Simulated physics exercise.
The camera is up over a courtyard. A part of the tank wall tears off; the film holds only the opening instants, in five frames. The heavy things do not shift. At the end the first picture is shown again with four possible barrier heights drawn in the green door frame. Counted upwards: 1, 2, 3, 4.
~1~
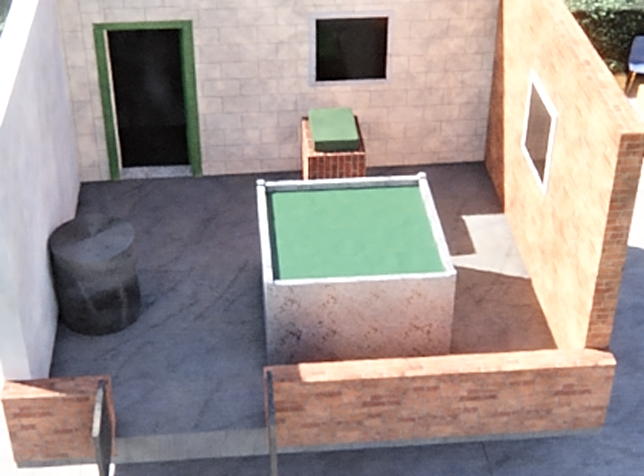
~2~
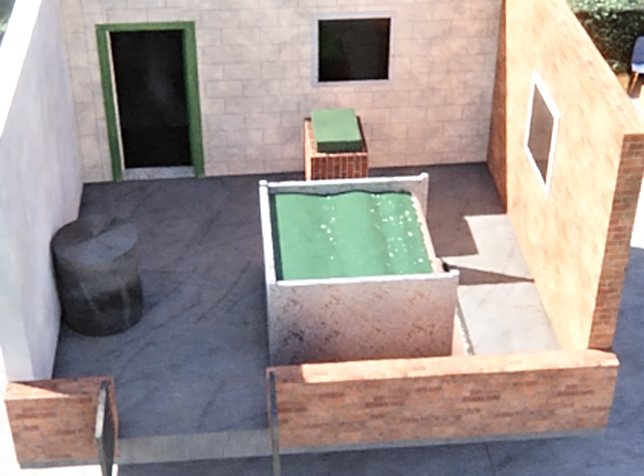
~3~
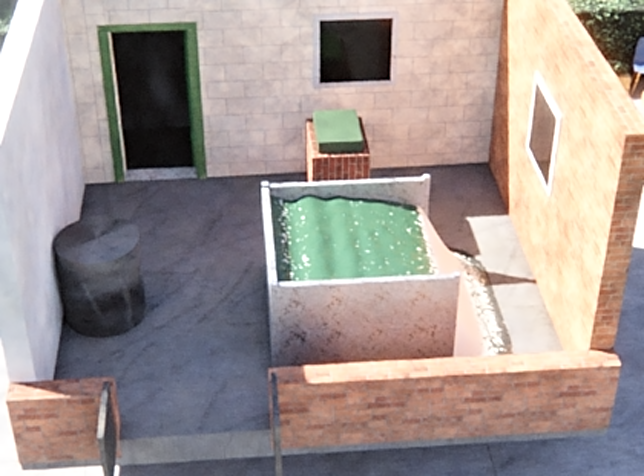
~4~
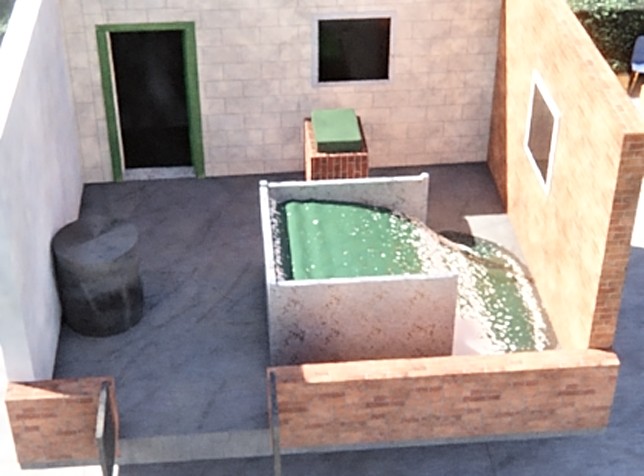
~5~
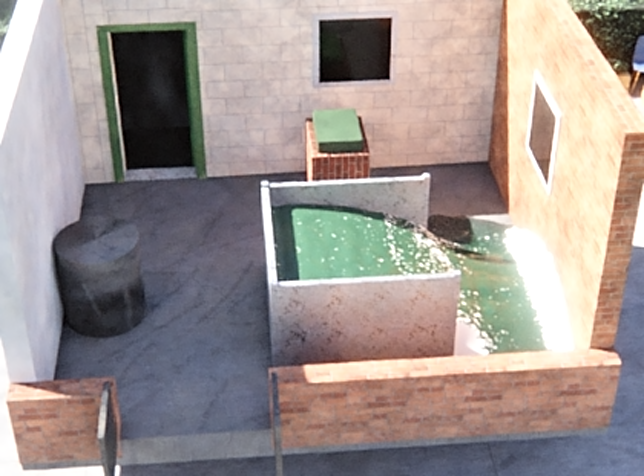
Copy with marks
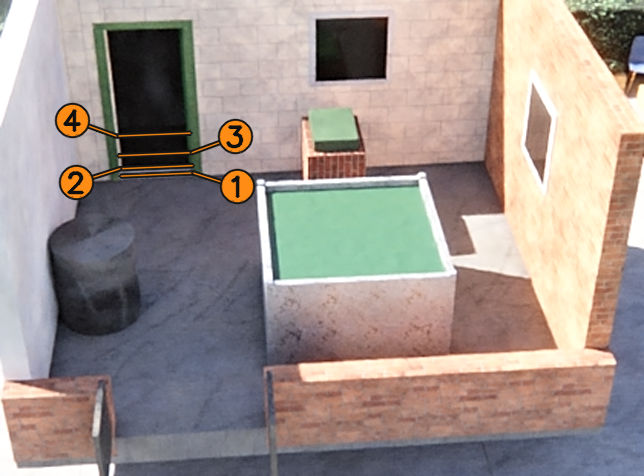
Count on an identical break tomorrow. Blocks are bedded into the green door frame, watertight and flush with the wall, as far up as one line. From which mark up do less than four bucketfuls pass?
Go for 2.
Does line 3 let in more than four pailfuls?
No, that is safe.
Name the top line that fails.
Here it is line 1.
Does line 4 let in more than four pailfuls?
No, that is safe.
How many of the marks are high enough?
Three of the four.
On the marked copy, 1 at (157, 174); 2 at (156, 167); 3 at (155, 154); 4 at (153, 134); from the bottom up 1, 2, 3, 4.
With 1, about 11 bucketfuls get in.
With 2, a bucket or two gets in.
With 3, nothing gets over.
With 4, nothing gets over.
